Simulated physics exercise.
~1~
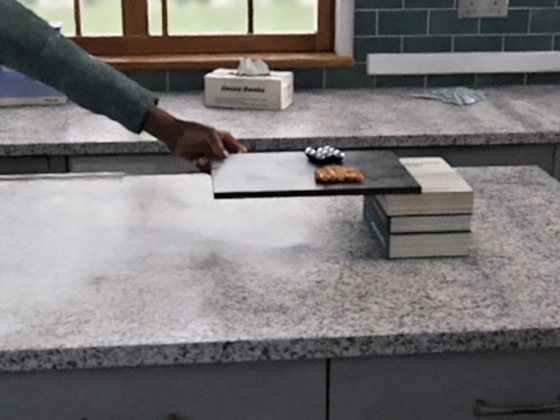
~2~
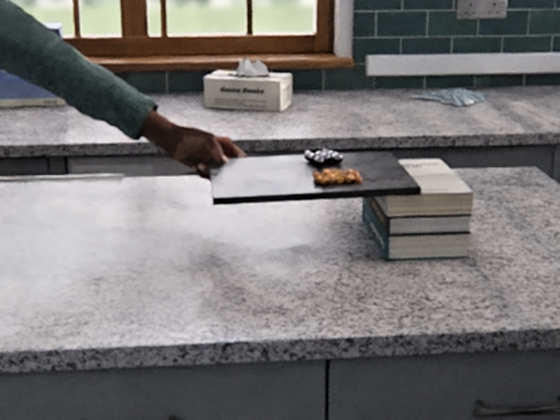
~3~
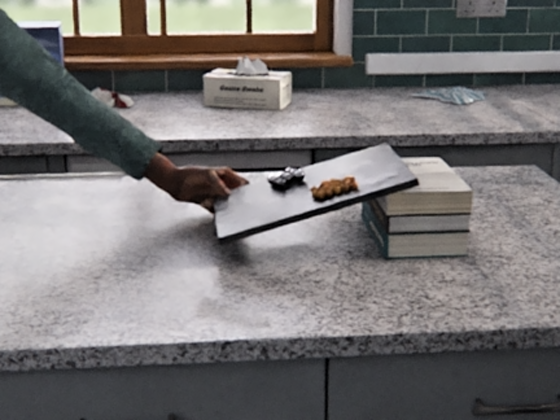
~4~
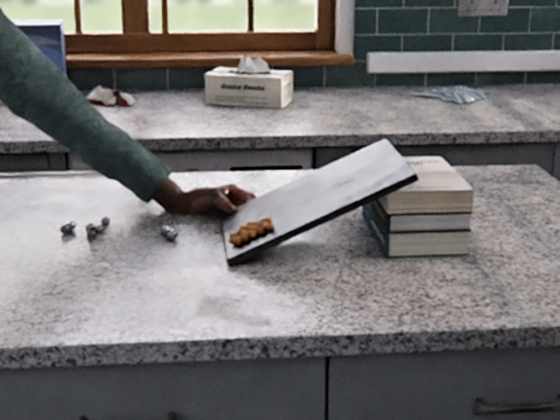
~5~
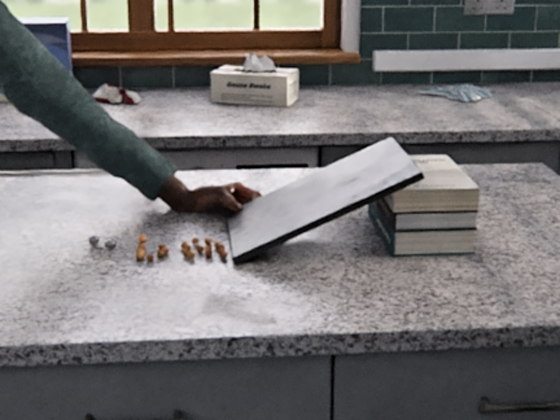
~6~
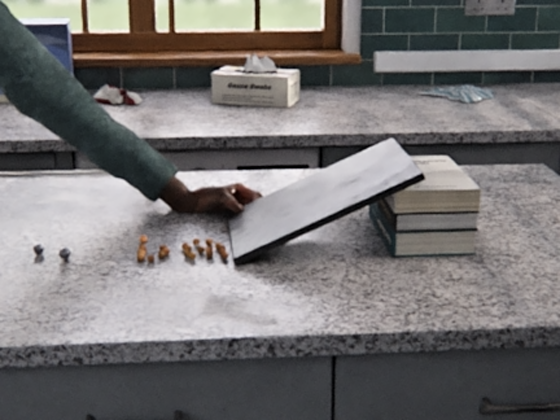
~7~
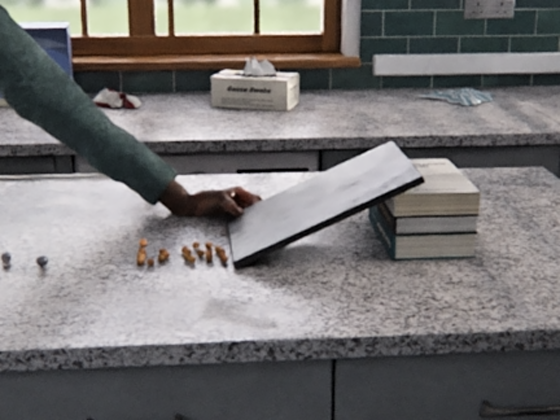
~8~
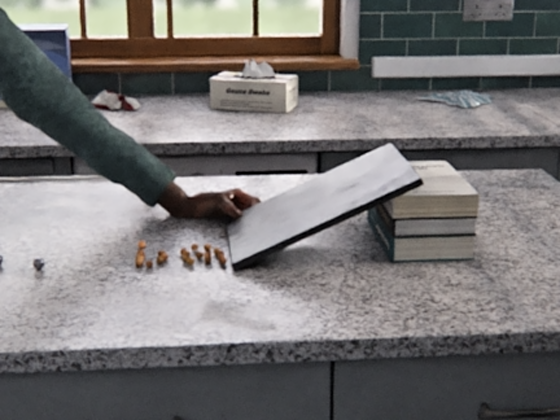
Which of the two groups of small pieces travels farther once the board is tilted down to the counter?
The grey pieces travel farther, rolling away to the left edge of the view, while the orange ones come to rest in a loose row near the lowered end of the board.
Hand lowering one end of a board propped on books, small grey pieces rolling far left, orange ones stopping close by.
